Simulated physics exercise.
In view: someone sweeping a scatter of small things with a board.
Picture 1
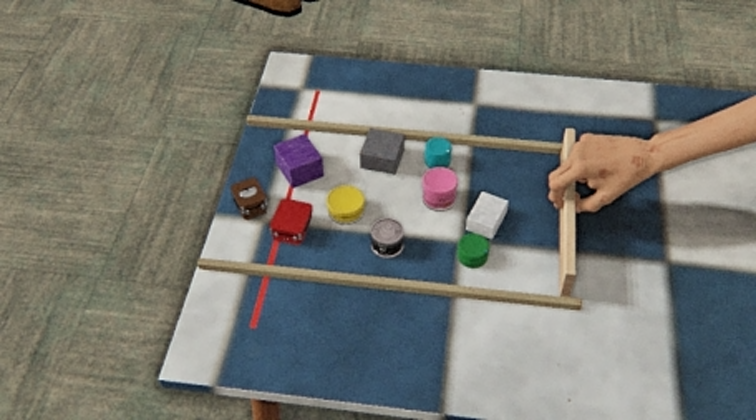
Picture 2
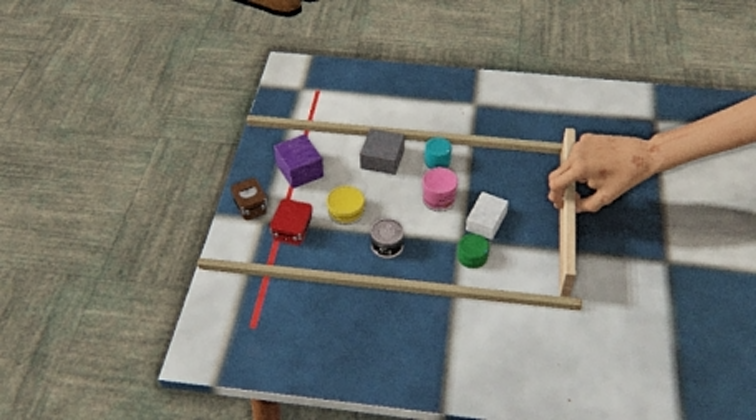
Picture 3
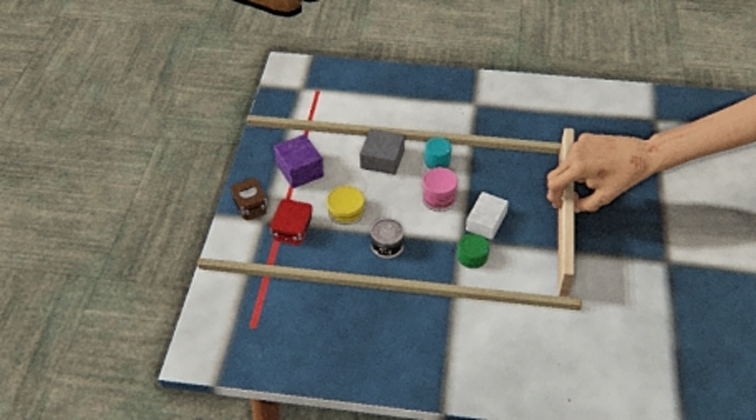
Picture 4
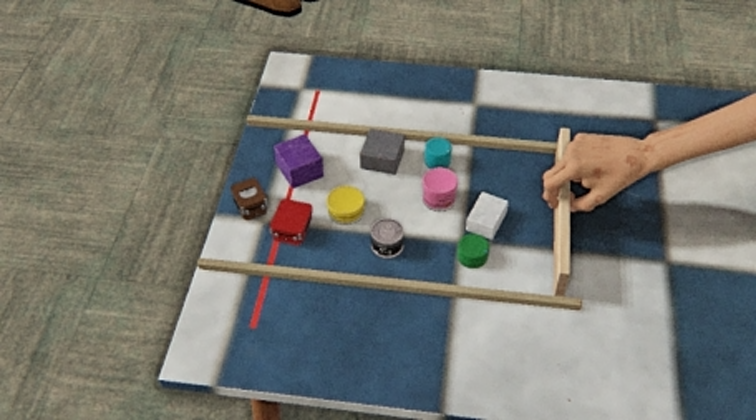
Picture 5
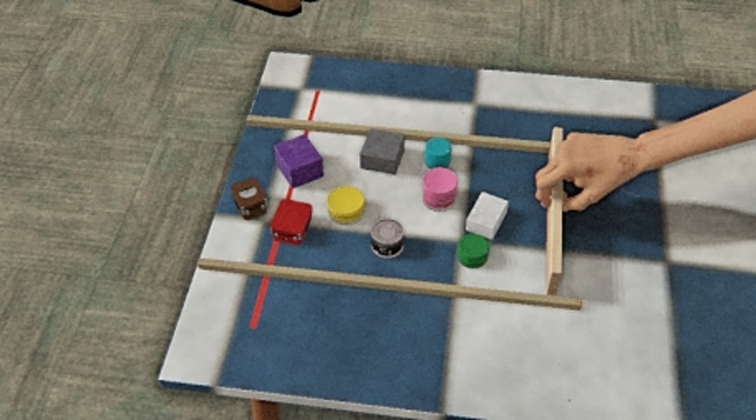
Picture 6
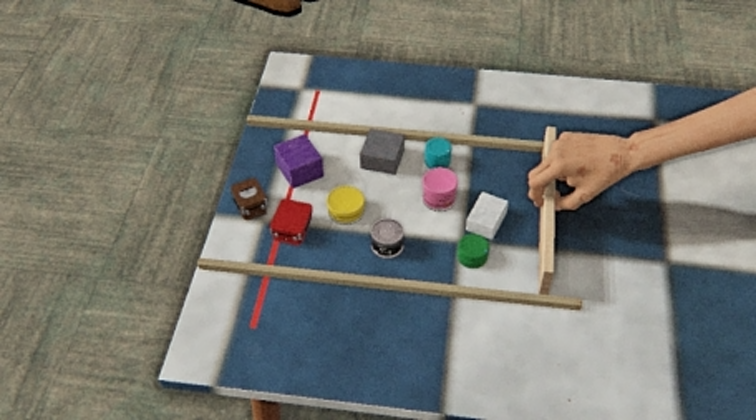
A hand slides an upright wooden board slightly to the left between two thin rails on a blue and white checked tabletop, while the scattered colourful blocks and lids, some near a red line, stay still.
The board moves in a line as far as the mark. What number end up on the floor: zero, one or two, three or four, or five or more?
Outcome: The number that fall off is one or two.
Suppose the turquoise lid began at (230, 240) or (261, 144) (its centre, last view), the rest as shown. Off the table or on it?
Place by place, it drops off; holds on.
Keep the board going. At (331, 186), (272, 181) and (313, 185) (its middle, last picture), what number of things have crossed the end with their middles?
It would be 0, 3 and 0.
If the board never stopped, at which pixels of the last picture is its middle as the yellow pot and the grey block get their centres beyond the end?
About (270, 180), and (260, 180) for the other.
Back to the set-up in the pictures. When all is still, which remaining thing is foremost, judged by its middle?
The red case.
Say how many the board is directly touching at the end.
4 of them.
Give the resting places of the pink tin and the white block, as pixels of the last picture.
Near (277, 168) and (273, 199).
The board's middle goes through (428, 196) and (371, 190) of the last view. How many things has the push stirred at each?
At the one place 5, at the other 8.
Soon after, none off yet; brown case at rest near (250, 200); purple block at rest near (299, 161); red case at rest near (292, 222).
At rest, the number that fall off is one or two; fallen, brown case.
